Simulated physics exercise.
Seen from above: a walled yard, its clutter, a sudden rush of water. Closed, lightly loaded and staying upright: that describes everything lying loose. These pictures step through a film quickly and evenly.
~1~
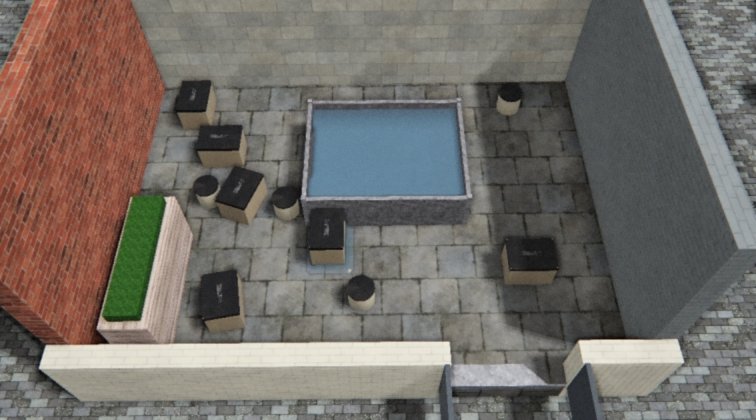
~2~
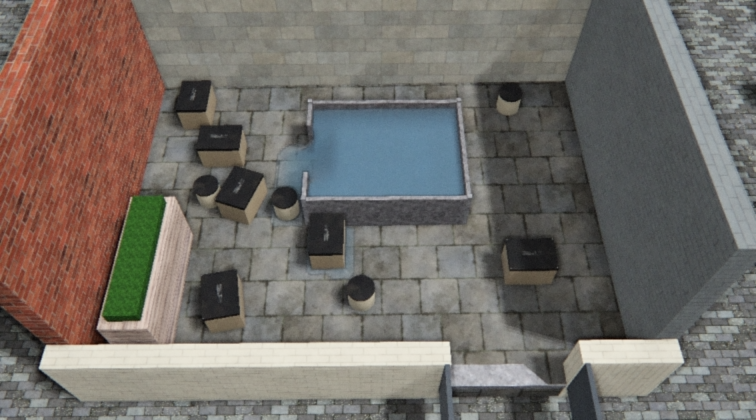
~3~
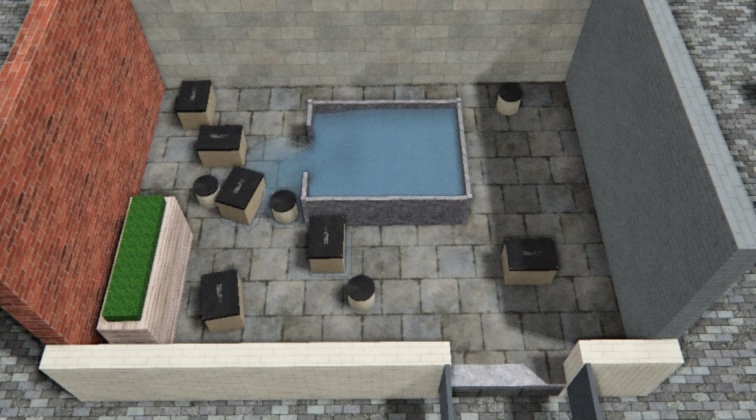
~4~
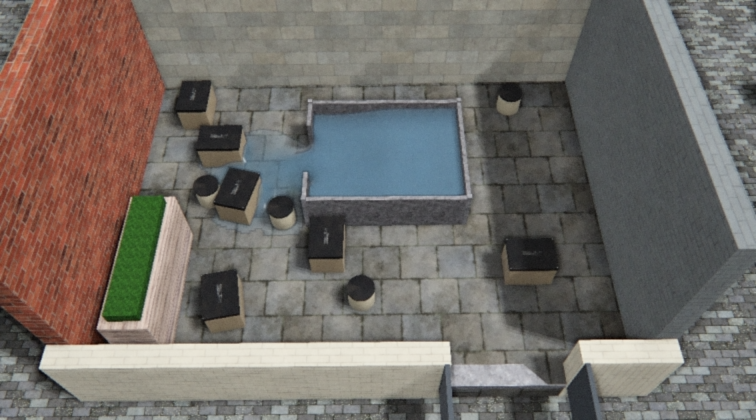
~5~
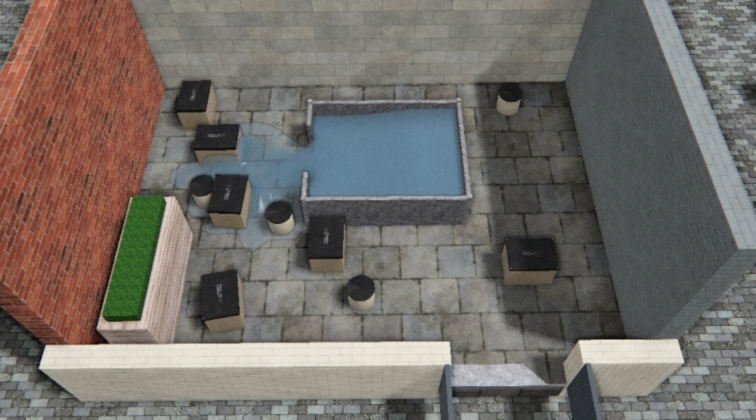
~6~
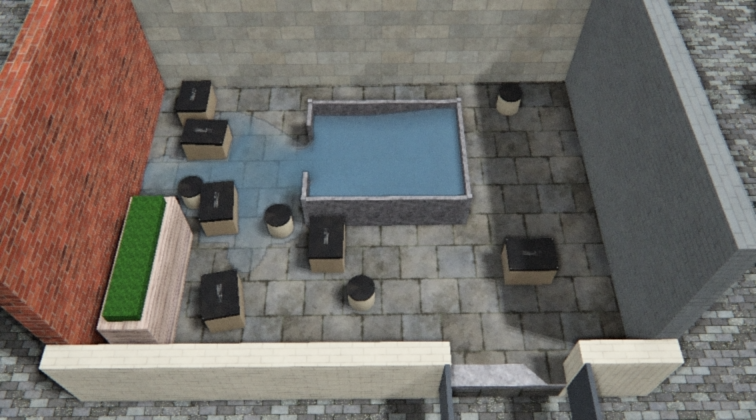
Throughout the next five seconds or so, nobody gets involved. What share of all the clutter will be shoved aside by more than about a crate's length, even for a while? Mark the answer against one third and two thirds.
One to two thirds of them.
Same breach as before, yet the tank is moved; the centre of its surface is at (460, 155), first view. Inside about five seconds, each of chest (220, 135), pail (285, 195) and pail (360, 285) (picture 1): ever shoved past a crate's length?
Result per object - went far, went far, stayed close.
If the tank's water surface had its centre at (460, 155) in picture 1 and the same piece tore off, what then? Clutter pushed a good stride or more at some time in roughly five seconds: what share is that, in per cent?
Estimate: Around 60 per cent of them.
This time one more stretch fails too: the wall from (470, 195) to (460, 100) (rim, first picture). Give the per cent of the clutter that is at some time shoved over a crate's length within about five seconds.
It comes out at roughly 30 per cent.
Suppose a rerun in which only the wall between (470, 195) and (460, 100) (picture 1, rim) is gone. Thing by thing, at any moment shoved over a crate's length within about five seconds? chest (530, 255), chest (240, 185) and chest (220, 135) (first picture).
In turn: Shifted that much, short of that, short of that.
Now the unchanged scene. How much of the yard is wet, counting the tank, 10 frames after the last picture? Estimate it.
I'd say around 40 in a hundred.
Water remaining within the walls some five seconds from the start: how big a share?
I make it 100 per cent.
A moment on, 3 of 10 are well off their spots; 0 afloat.
Next, 3 of 10 are well off their spots; 4 afloat.
Later, 2 of 10 are well off their spots; 3 afloat.
In the end, 5 of 10 are well off their spots, and 5 have been at some point; 2 afloat.
